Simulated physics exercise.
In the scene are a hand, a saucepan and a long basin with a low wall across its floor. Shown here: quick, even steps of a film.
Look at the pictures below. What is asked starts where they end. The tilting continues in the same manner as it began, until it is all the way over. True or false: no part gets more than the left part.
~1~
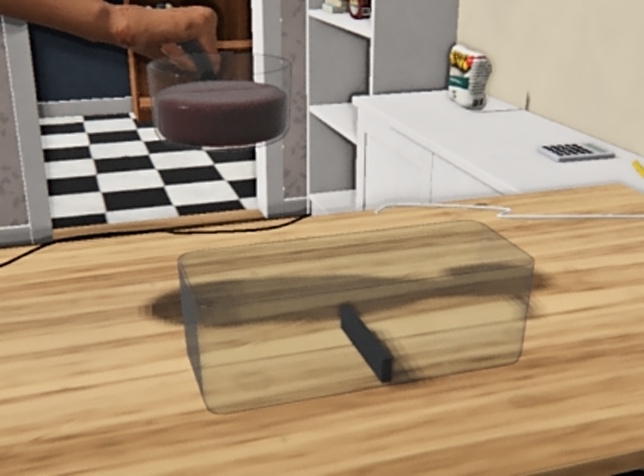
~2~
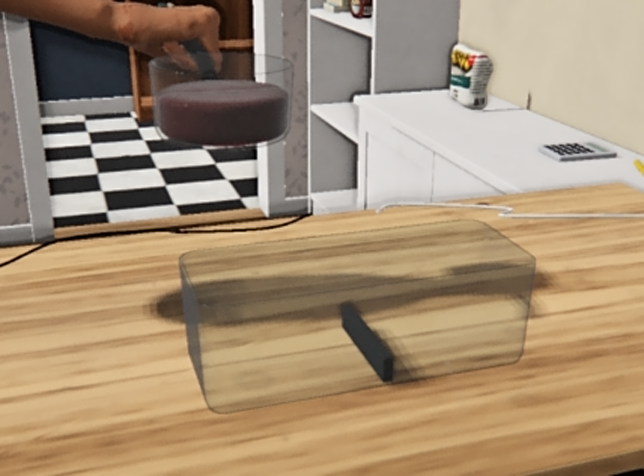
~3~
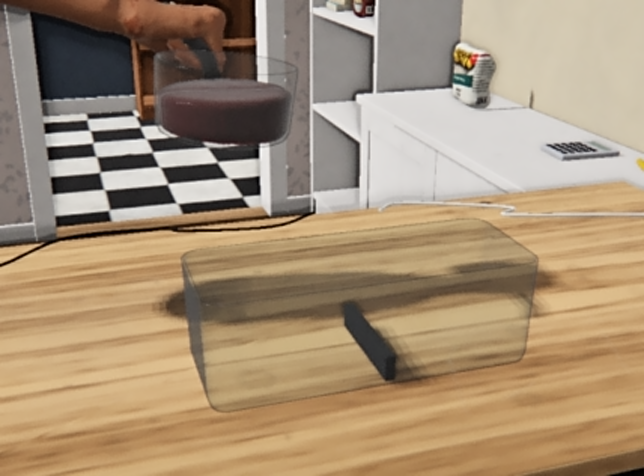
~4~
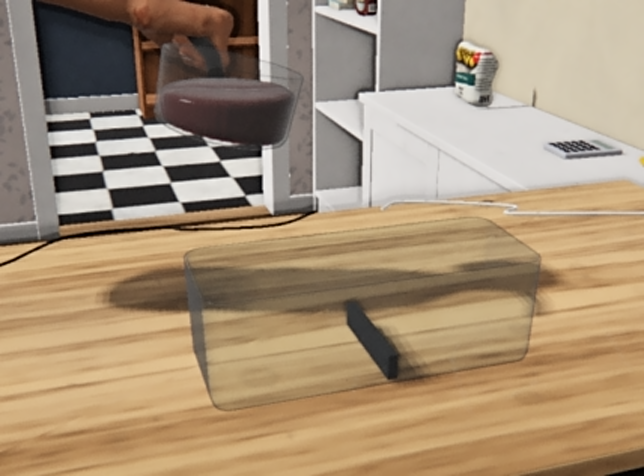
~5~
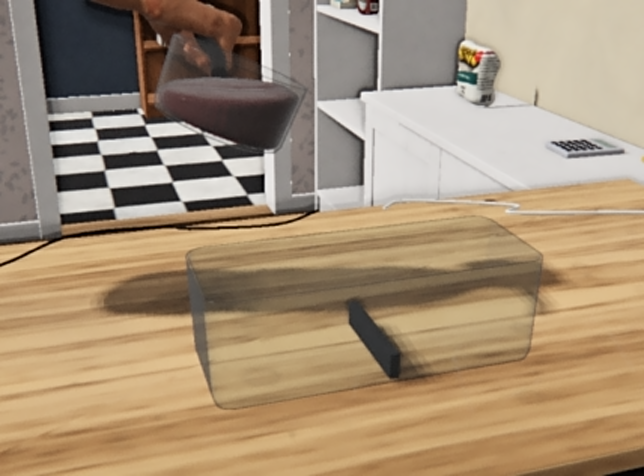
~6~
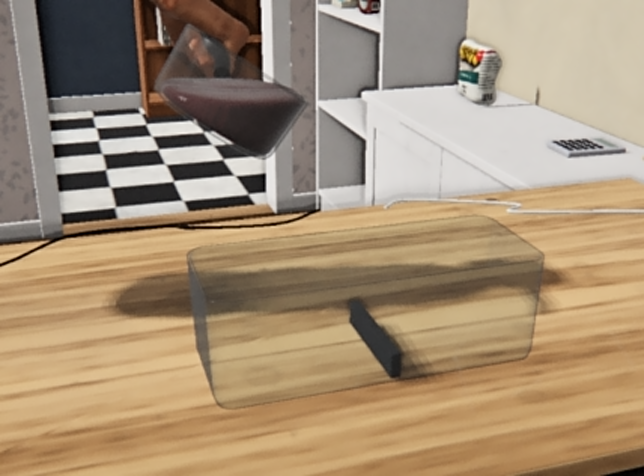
True.
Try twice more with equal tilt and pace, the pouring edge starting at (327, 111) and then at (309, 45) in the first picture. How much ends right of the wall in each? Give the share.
Close to 50 in a hundred, then close to 40 in a hundred.
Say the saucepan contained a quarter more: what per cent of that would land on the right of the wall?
30 %.
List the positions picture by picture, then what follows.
In the first picture, it leans 0°; its right rim is at (287, 63); the wine meets the walls at (154, 97) and (283, 89); the long basin's rim runs from (187, 282) to (506, 241); the wall's top is at (365, 332).
In the second picture, it leans 2°; its right rim is at (290, 64); the wine meets the walls at (155, 96) and (285, 88).
In the third picture, it leans 6°; its right rim is at (294, 68); the wine meets the walls at (158, 93) and (287, 89).
In the fourth picture, it leans 14°; its right rim is at (299, 76); the wine meets the walls at (160, 92) and (292, 88).
In the fifth picture, it leans 24°; its right rim is at (302, 88); the wine meets the walls at (160, 88) and (295, 89).
In the sixth picture, it leans 35°; its right rim is at (303, 102); the wine meets the walls at (158, 84) and (302, 91).
A moment on, the tilt is 98° and 26 per cent is still to pour, 18 is left of the wall and 0 right of it.
Next, the tilt is 109° and 5 per cent is still to pour, 74 is left of the wall and 10 right of it.
Then the tilt is 109° and 0 per cent is still to pour, 81 is left of the wall and 13 right of it.
Later the tilt is 109° and 0 per cent is still to pour, 82 is left of the wall and 14 right of it.
At rest 82 per cent lies left of the wall, 14 right of it and 4 outside.
